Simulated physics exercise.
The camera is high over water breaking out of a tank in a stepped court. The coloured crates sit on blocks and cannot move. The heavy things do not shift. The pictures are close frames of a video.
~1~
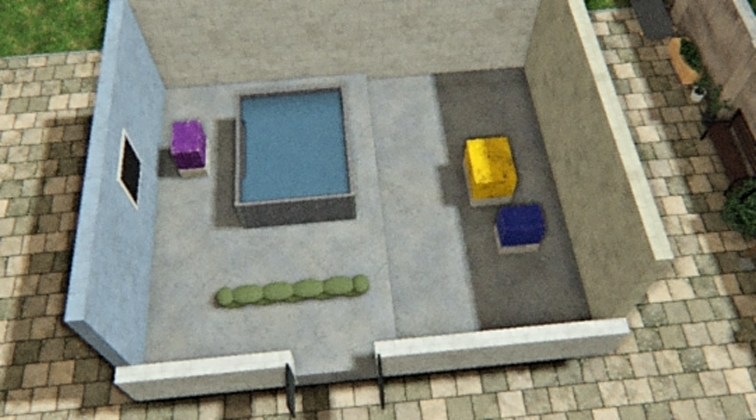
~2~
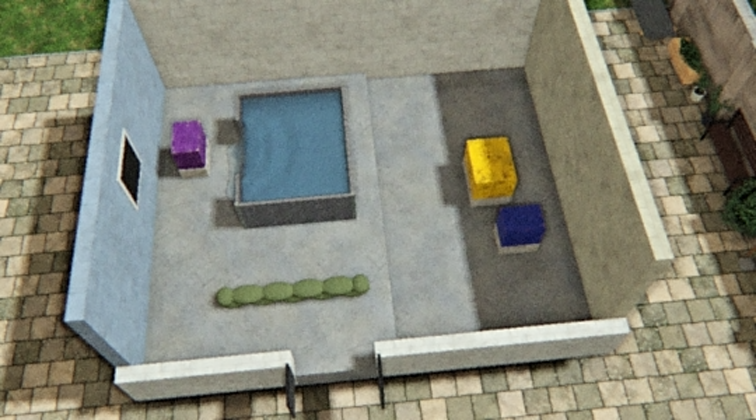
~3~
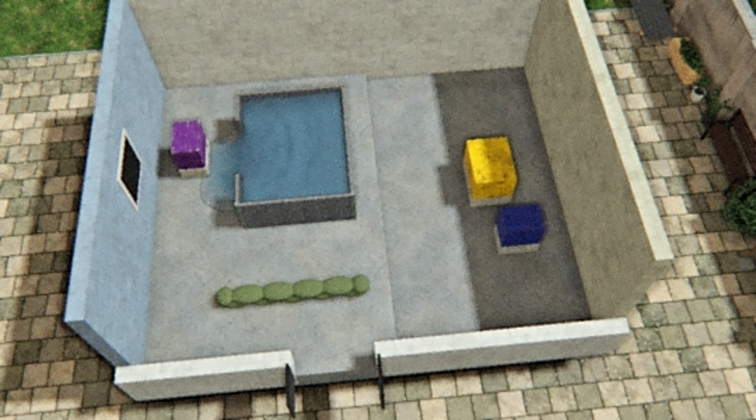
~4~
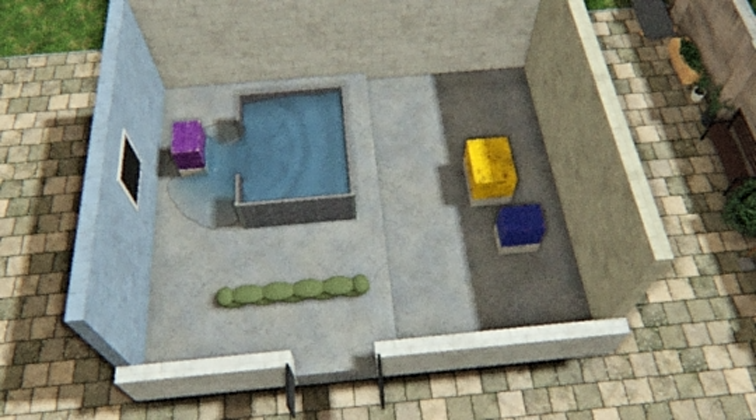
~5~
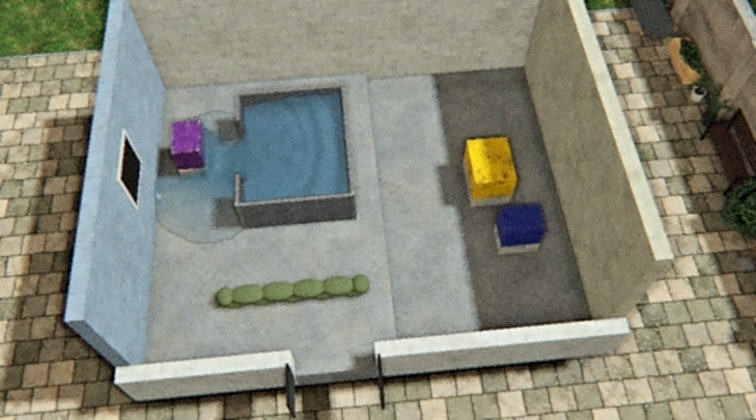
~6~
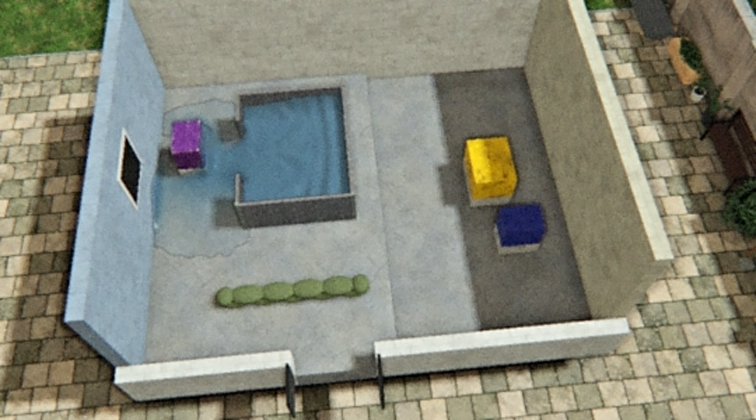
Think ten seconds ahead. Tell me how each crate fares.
In the end: The blue crate escapes dry; the purple crate is wetted; the yellow crate escapes dry.
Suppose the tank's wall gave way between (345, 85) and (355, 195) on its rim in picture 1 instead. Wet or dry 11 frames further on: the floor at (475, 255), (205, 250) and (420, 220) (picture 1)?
In turn: Wet, no water, flooded.
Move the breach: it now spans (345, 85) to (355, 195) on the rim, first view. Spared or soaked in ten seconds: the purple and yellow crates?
Then: The purple one is safe; the yellow one ends up wet.
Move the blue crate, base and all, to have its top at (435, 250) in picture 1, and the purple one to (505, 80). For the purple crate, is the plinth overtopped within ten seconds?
One by one: The purple crate escapes it.
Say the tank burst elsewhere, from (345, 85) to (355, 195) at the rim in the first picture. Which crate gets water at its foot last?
Last comes the purple one.
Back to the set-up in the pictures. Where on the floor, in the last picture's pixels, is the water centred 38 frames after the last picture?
At about (309, 195).
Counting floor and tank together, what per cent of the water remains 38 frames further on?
Close to 98 %.
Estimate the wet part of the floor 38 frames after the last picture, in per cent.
Roughly 75 per cent.
A moment on, water covers 15 % of the floor; the blue crate not reached, the purple crate water round its plinth, the yellow crate not reached.
Next, water covers 30 % of the floor; the blue crate not reached, the purple crate water round its plinth, the yellow crate not reached.
Then, water covers 45 % of the floor; the blue crate not reached, the purple crate water round its plinth, the yellow crate not reached.
Later, water covers 75 % of the floor; the blue crate water round its plinth, the purple crate water round its plinth, the yellow crate water round its plinth.
In the end, water covers 95 % of the floor; the blue crate stayed above the water, the purple crate was topped, the yellow crate stayed above the water.
